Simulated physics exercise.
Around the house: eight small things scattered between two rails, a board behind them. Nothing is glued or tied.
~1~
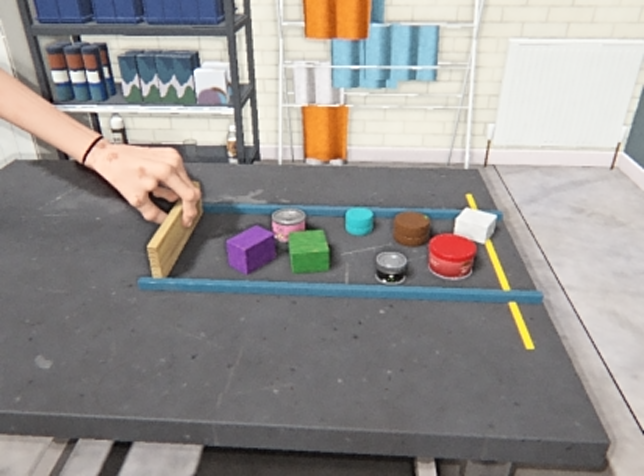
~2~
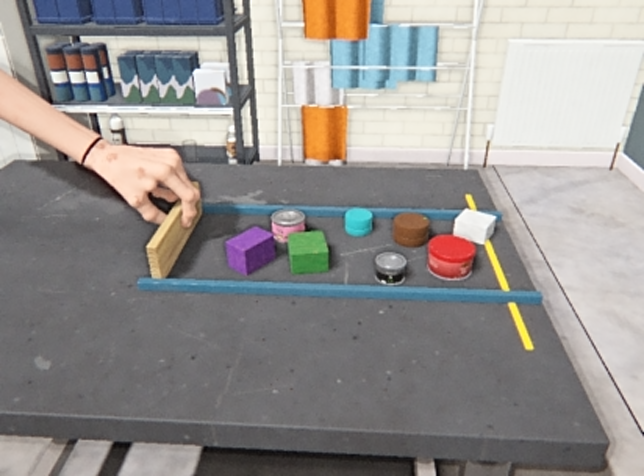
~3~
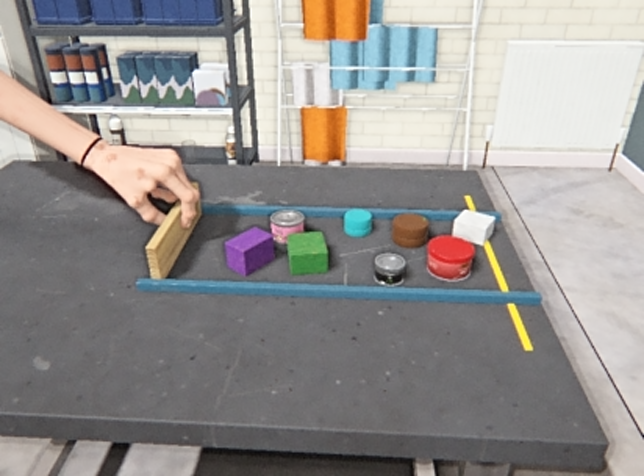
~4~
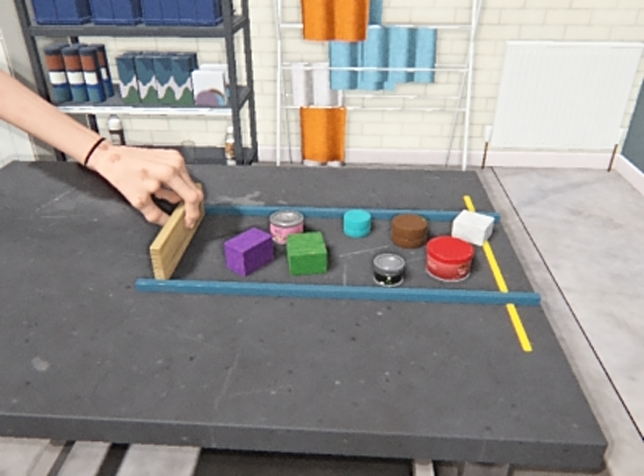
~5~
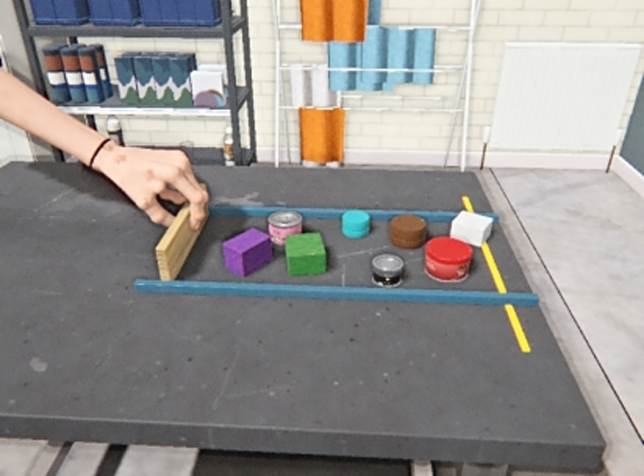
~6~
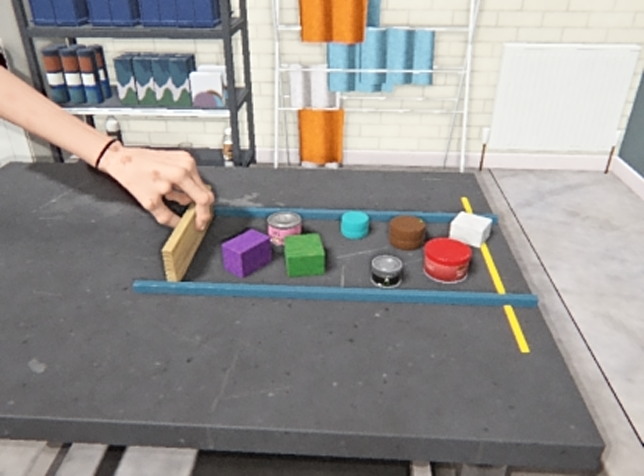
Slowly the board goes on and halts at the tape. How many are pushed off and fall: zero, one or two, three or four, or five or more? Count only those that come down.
In the end the number that fall off is three or four.
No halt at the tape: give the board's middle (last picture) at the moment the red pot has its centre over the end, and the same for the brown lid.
Its middle is around (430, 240) and around (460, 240).
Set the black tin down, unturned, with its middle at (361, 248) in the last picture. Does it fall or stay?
From there it goes over.
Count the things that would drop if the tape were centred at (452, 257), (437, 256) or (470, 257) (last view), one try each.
Try by try, 1, 1 and 3.
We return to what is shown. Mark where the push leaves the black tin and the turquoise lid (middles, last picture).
The black tin stops around (518, 284); the turquoise lid around (491, 223).
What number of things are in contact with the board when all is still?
The number is 4.
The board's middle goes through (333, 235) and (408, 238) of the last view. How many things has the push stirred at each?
The counts are 5 and 8.
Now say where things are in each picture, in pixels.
White block (475, 226); red pot (451, 257); brown lid (412, 229); board (179, 227); tape (493, 254), in the first frame.
Red pot (451, 258); black tin (390, 269), in the second frame.
Brown lid (410, 231); board (177, 229), in the third frame.
White block (473, 227); purple block (250, 252), in the fourth frame.
Red pot (448, 260); pink tin (286, 228), in the fifth frame.
White block (471, 229); red pot (447, 261); brown lid (407, 233); board (191, 231); tape (488, 258), in the sixth frame.
Early on, none off yet; white block at rest near (471, 229); red pot at rest near (447, 261); brown lid at rest near (407, 233).
A while later, none off yet; white block at rest near (472, 229); red pot travelled about its own width near (477, 262); brown lid travelled about its own width near (438, 233).
Finally, the number that fall off is three or four; lost, green block, brown lid, red pot and white block.
